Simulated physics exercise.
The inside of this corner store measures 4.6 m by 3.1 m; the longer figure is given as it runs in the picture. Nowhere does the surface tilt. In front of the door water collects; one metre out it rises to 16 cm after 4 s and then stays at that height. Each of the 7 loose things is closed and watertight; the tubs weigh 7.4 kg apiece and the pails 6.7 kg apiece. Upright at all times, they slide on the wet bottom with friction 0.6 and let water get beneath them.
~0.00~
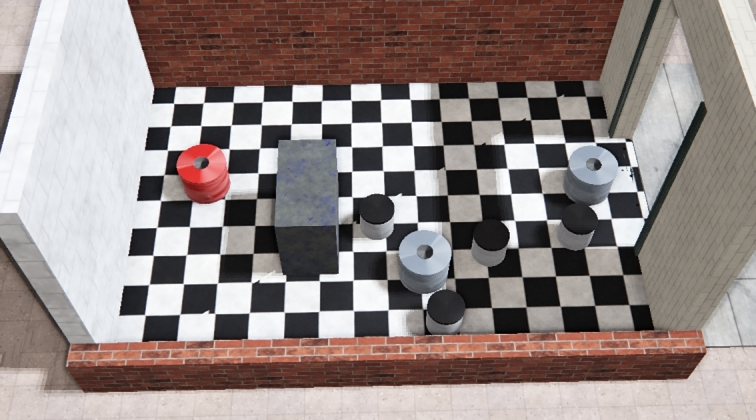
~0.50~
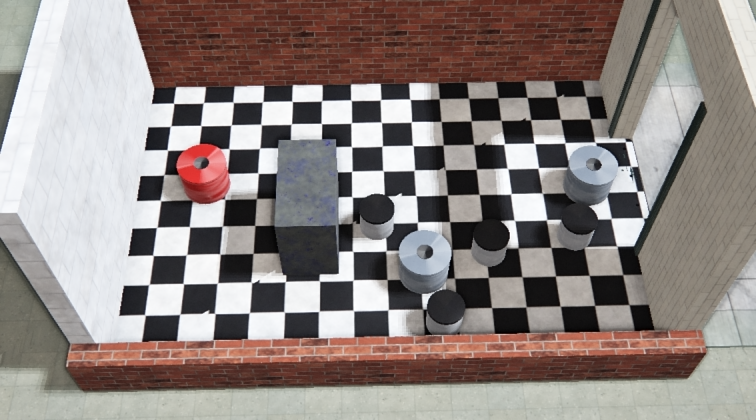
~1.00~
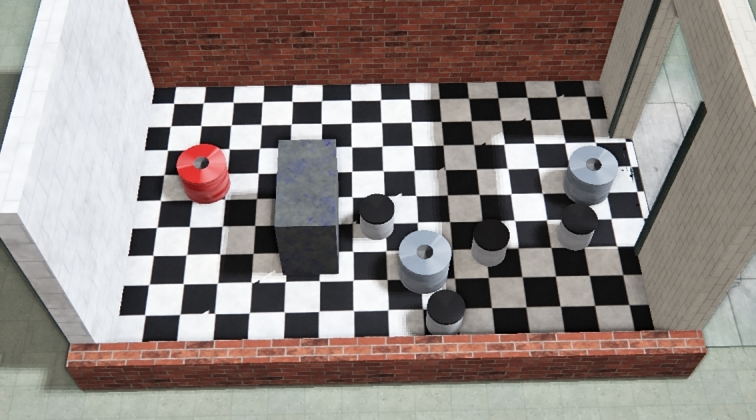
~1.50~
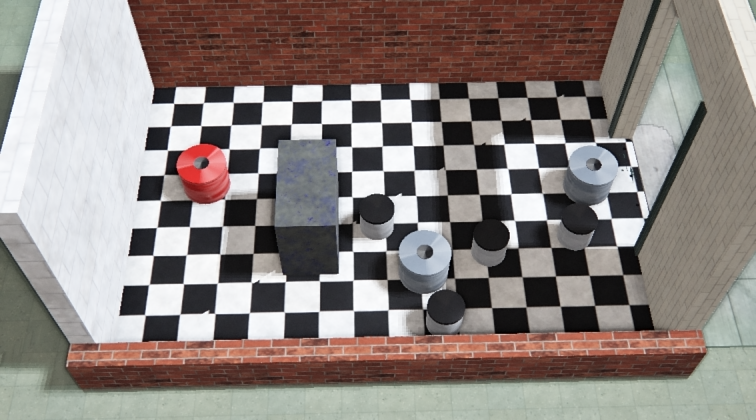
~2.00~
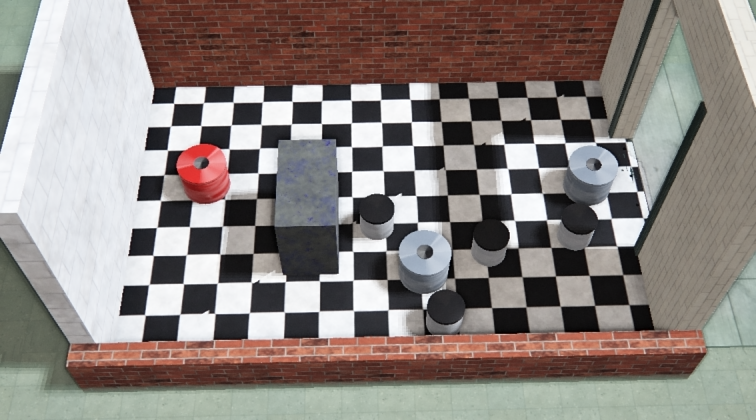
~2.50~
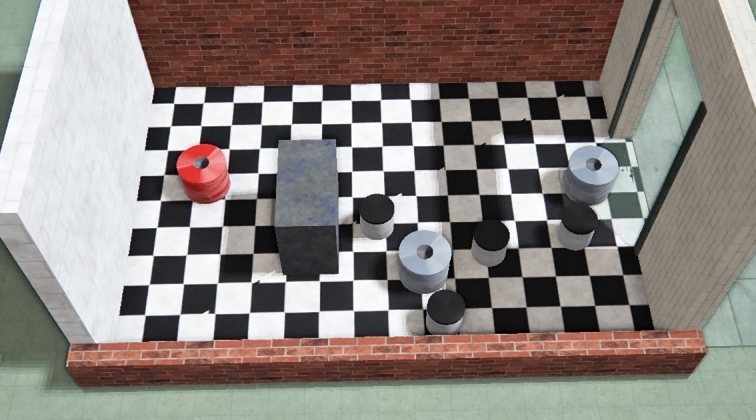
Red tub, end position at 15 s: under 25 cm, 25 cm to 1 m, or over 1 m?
It is left well away.
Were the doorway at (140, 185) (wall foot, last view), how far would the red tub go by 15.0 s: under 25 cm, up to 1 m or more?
You'd see the red tub wander off a long way.
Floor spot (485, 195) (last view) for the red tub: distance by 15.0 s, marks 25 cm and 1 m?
By then it winds up well off.
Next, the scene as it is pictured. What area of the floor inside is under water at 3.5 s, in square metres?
Somewhere about 1.5 m2, give or take.
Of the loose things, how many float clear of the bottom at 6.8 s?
My tally comes to 0.
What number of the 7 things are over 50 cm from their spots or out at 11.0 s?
5.
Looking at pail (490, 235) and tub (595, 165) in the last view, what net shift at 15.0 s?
10 cm and 350 cm respectively.
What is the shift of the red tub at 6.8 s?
0 cm, give or take.
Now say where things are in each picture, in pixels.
In the first frame, the red tub at (201, 163), on the bottom; 0.0 m2 under water; 0 of 7 have shifted.
In the second frame, the red tub at (201, 163), on the bottom; water covers 0.0 m2; 0 of 7 have shifted.
In the third frame, the red tub at (201, 163) rests on the ground; water covers 0.0 m2; 0 of 7 have shifted.
In the fourth frame, the red tub at (201, 163) rests on the ground; water covers 0.0 m2; 0 of 7 have shifted.
In the fifth frame, the red tub at (201, 163), on the bottom; water covers 0.0 m2; 0 of 7 have shifted.
In the sixth frame, the red tub at (201, 163), on the bottom; water covers 0.2 m2; 0 of 7 have shifted.
After 3.5 s the red tub is near (201, 163), 0.0 m from its start, aground; 0 afloat.
After 6.8 s the red tub is near (201, 163), 0.0 m from its start, aground; 0 afloat.
After 11.0 s the red tub is near (206, 259), 1.0 m from its start, afloat; 3 afloat.
After 15.0 s the red tub is near (314, 273), 1.6 m from its start, afloat; 7 afloat.
